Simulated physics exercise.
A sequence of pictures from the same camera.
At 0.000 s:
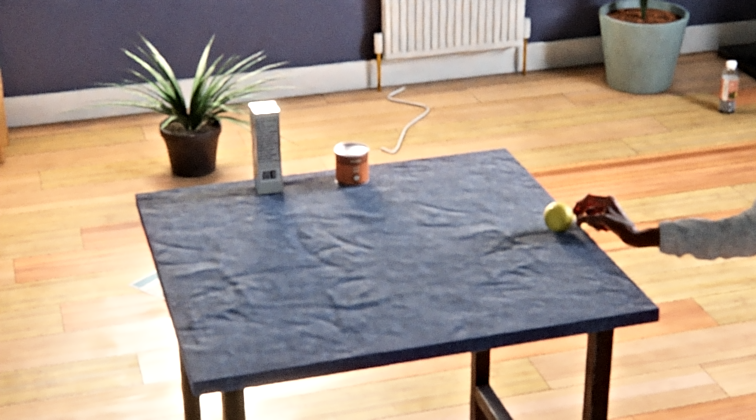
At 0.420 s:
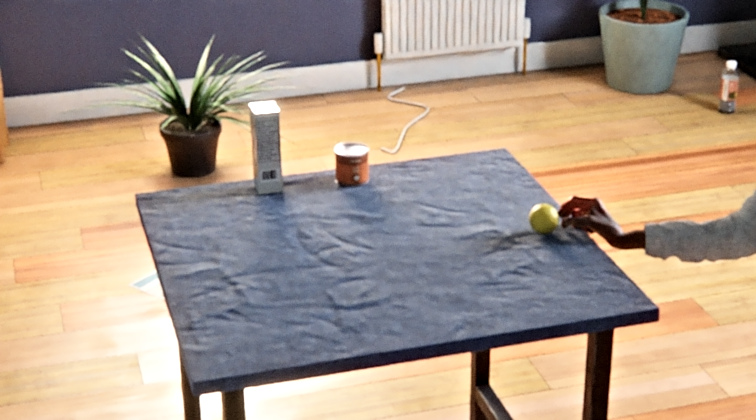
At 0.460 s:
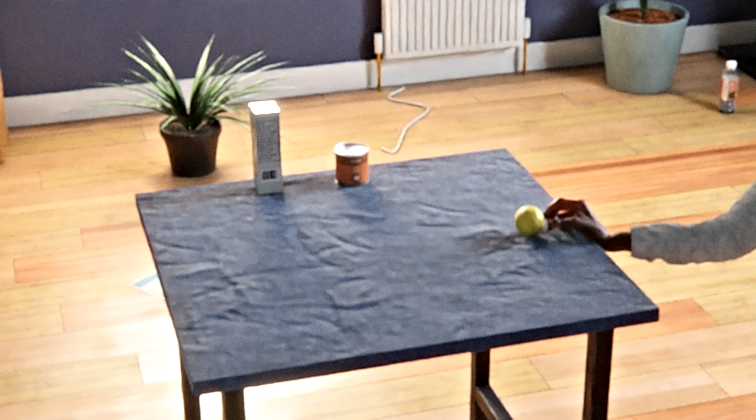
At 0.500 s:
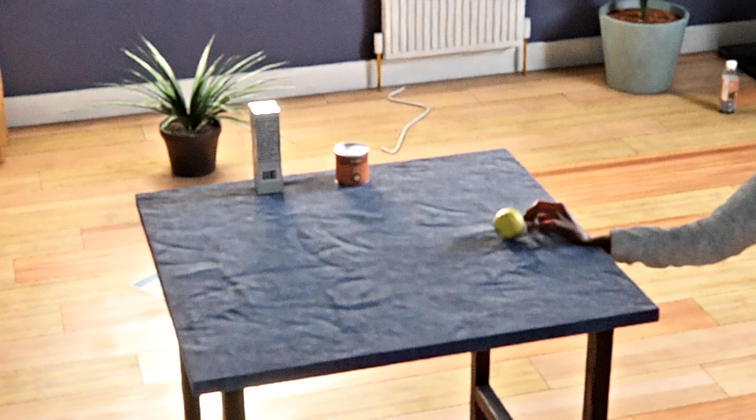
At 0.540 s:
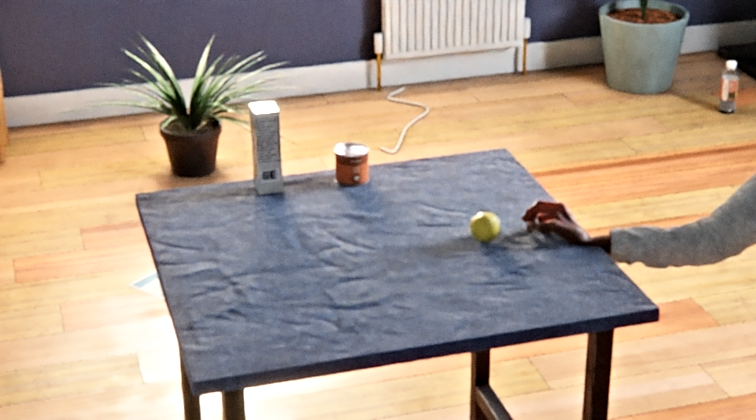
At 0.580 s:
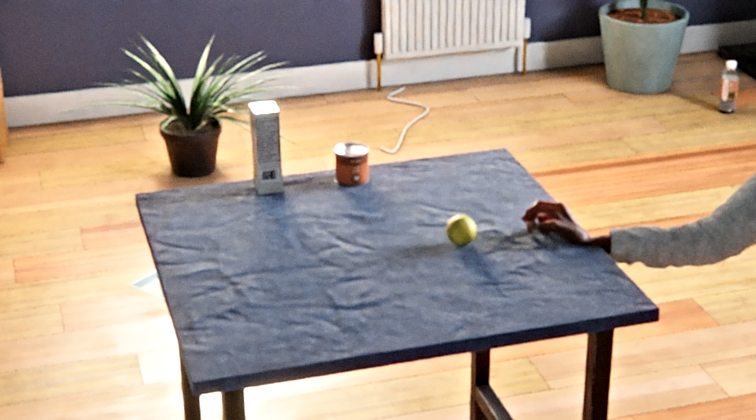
On a cloth-covered table in a room with a wooden floor, a hand pushed a yellow lemon leftward from the right side, then let go, and the lemon kept rolling left.
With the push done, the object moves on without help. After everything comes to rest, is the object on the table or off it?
The object is off the table.
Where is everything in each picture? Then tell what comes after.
In the first picture, under the hand; yellow lemon (558, 217).
In the second picture, under the hand; yellow lemon (544, 219).
In the third picture, under the hand; yellow lemon (530, 221).
In the fourth picture, yellow lemon (509, 224).
In the fifth picture, yellow lemon (485, 227) shifted about its own width.
In the sixth picture, yellow lemon (461, 230) shifted well along.
After 0.78 s, yellow lemon shifted well along near (347, 247).
After 1.18 s, yellow lemon now off the table.
After 1.48 s, things are still on the move.
In the end (1.7 s), off the table, yellow lemon.
